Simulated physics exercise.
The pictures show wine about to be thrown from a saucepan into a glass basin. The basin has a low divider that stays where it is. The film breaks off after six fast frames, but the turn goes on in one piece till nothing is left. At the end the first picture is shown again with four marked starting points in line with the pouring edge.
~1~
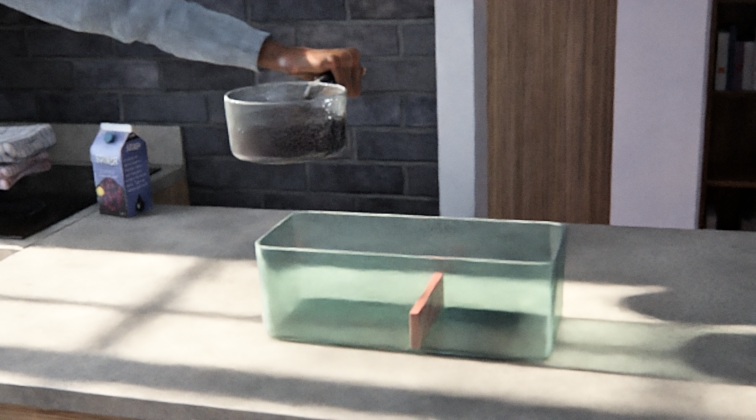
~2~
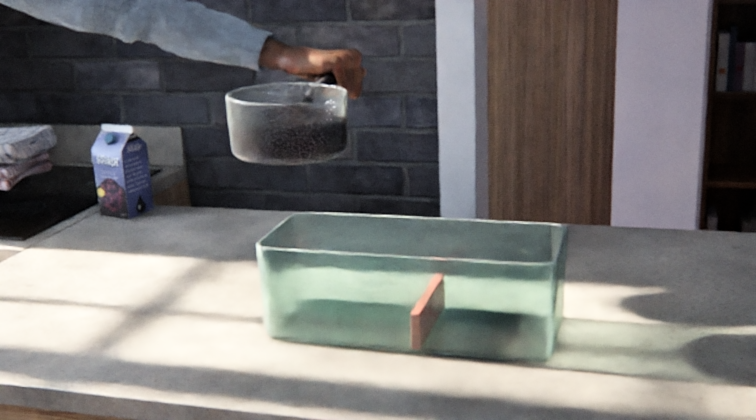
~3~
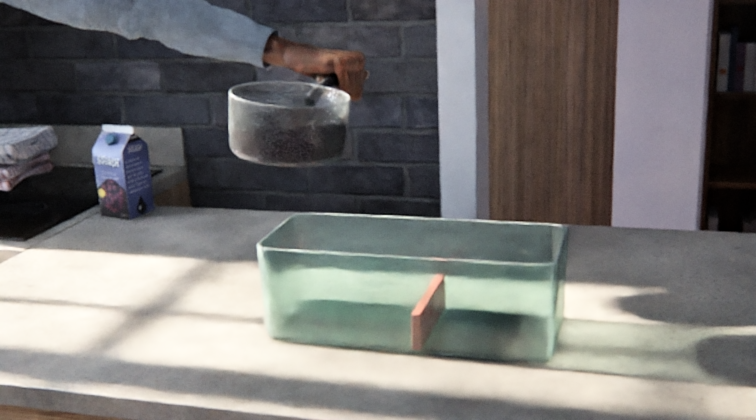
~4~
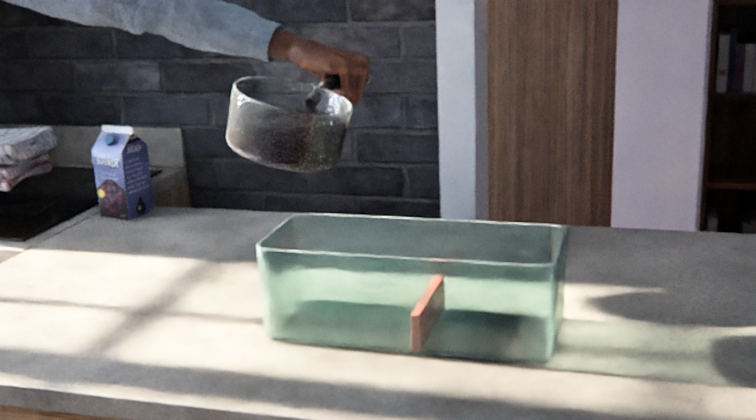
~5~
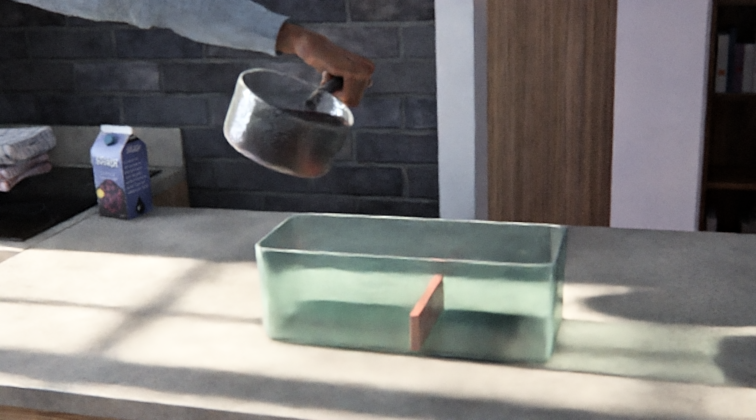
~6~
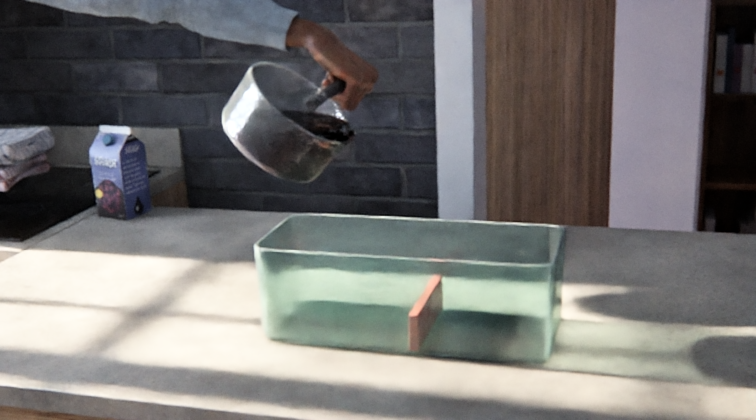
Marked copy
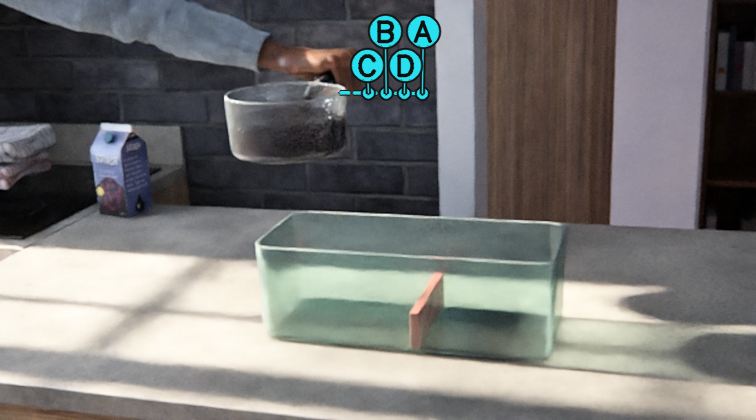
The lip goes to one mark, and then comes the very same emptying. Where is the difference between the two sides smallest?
Use dot B.
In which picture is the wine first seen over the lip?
In picture 6.
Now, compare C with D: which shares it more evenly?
D it is.
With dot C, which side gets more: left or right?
More ends on the left.
On the marked copy, A at (422, 93); B at (386, 93); C at (368, 93); D at (404, 93).
If A is chosen, about 25 % ends left of the wall and 75 % right of it.
If B is chosen, about 52 % ends left of the wall and 46 % right of it.
If C is chosen, about 79 % ends left of the wall and 19 % right of it.
If D is chosen, about 35 % ends left of the wall and 64 % right of it.
